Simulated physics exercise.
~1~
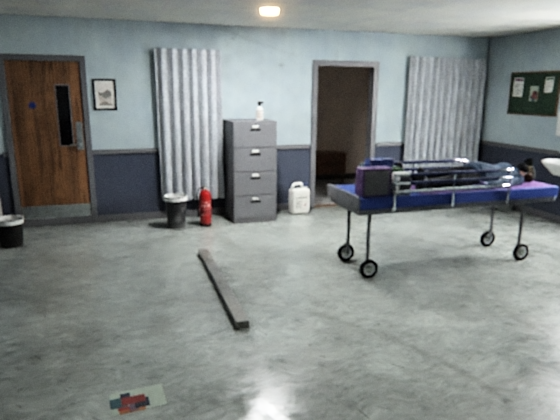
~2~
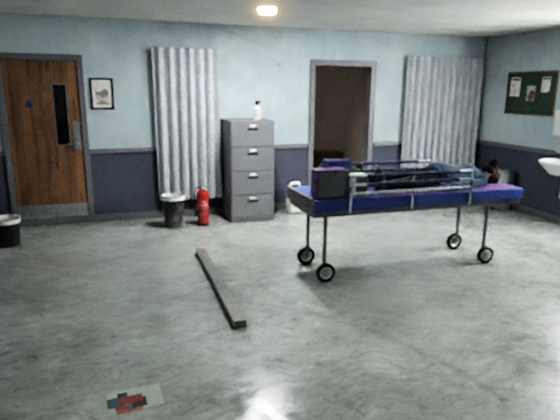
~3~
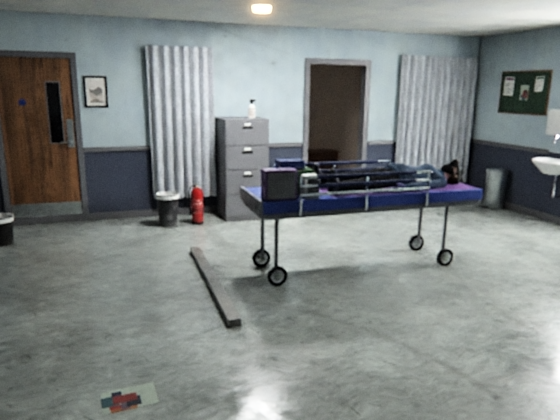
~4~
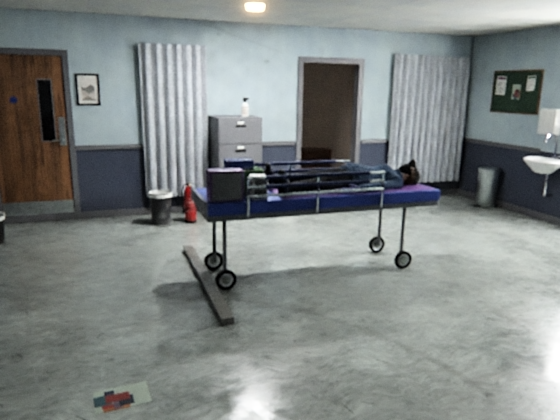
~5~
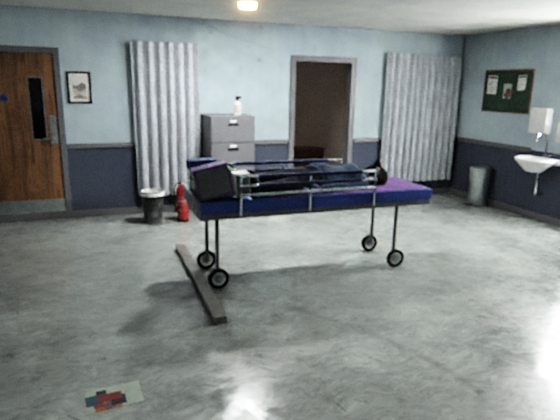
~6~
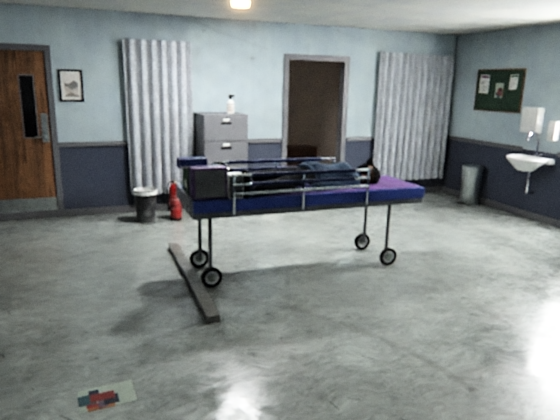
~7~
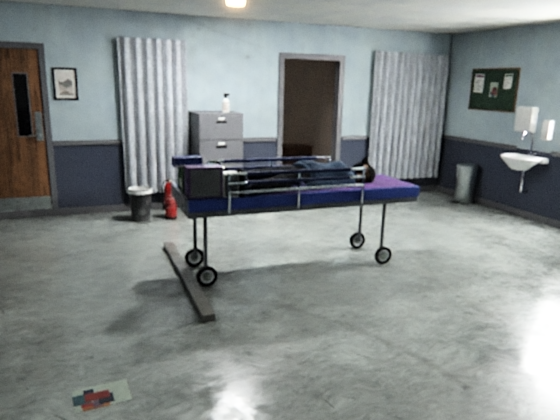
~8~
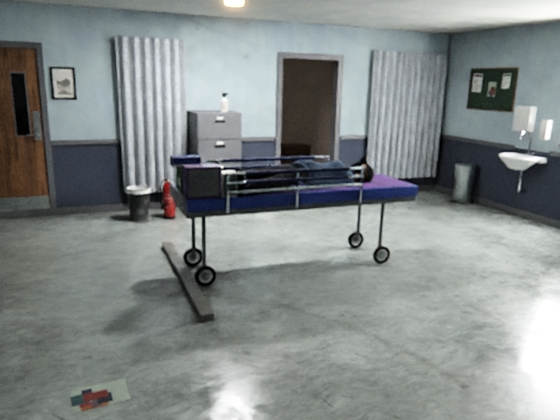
In a clinical room, a wheeled stretcher carrying a person rolls left and stops at a sill.
